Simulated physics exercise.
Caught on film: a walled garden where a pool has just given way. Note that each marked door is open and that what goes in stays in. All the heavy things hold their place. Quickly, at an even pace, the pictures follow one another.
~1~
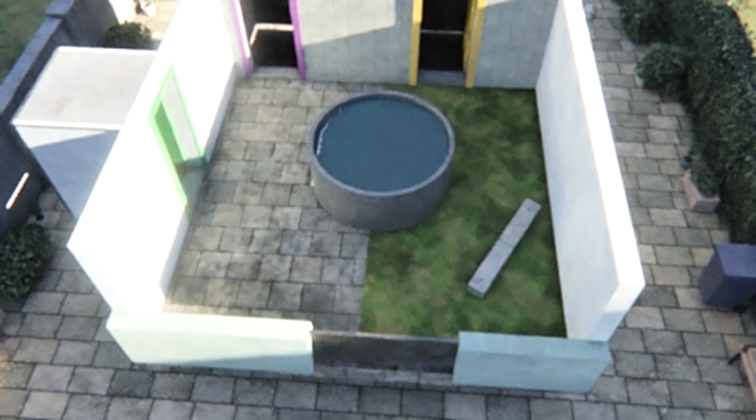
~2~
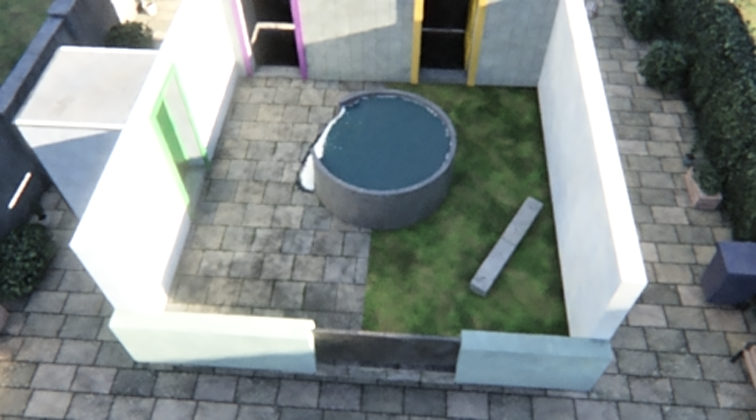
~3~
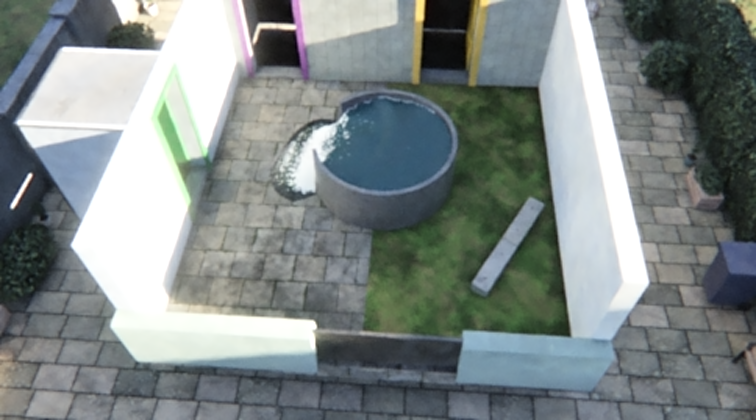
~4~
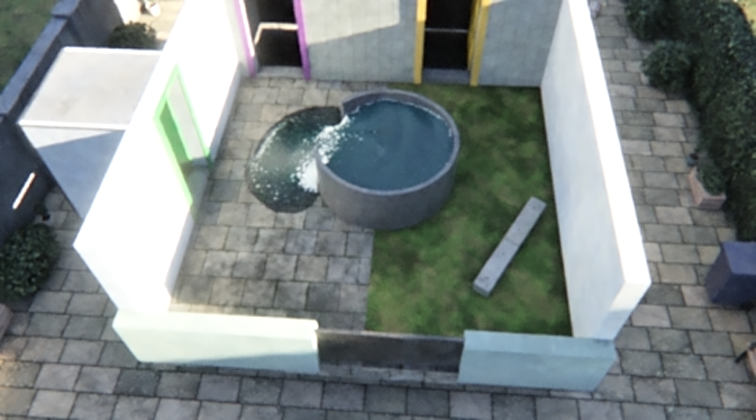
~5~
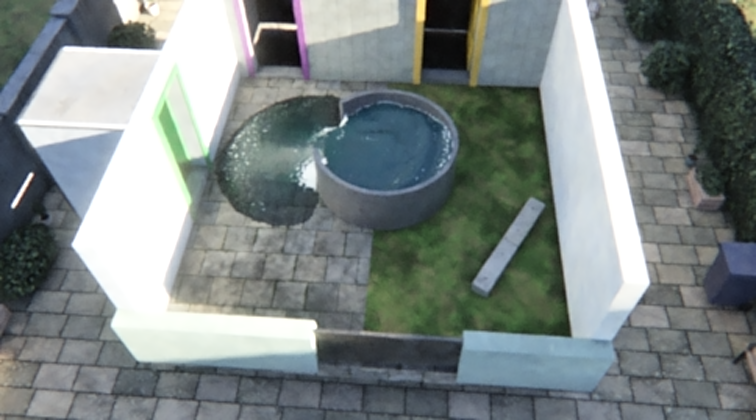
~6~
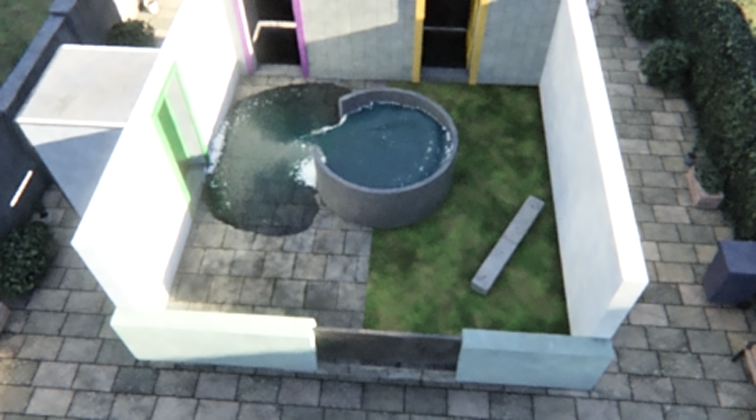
The clip shows a round grey pool of still water in a walled courtyard; water then pours from a gap in its left side and spreads across the paving toward the green-framed doorway, while the pool's level drops.
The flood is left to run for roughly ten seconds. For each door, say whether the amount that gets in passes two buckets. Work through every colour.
In order: The yellow door keeps inside the limit; the green door overshoots the limit; the purple door overshoots the limit.
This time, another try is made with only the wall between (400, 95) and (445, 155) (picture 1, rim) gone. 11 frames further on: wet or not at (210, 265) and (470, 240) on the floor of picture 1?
Well, the first place would be still bare and the second one submerged.
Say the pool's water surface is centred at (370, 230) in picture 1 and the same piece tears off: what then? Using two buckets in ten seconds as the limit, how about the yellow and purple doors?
I'd say yellow misses the threshold and purple crosses the threshold.
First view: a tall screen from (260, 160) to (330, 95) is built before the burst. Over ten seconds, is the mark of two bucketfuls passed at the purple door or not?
I reckon the purple door remains safe then.
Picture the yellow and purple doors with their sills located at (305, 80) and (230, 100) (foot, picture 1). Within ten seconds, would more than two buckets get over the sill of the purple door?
I'd say the purple door beats the mark.
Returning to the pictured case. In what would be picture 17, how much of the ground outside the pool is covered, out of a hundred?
Some 35 per cent.
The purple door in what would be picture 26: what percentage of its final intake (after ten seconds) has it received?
Approximately 65 in a hundred, I reckon.
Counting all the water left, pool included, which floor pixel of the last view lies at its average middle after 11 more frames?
My reading is close to (314, 160).
A moment on, water covers 30 % of the floor; the yellow door not reached, the green door under two buckets in, the purple door under two buckets in.
Next, water covers 35 % of the floor; the yellow door not reached, the green door over two buckets in, the purple door far over two buckets in.
Then, water covers 55 % of the floor; the yellow door wet at the sill, nothing in, the green door far over two buckets in, the purple door far over two buckets in.
Later, water covers 85 % of the floor; the yellow door wet at the sill, nothing in, the green door far over two buckets in, the purple door far over two buckets in.
In the end, water covers 95 % of the floor; the yellow door wet at the sill, nothing in, the green door far over two buckets in, the purple door far over two buckets in.
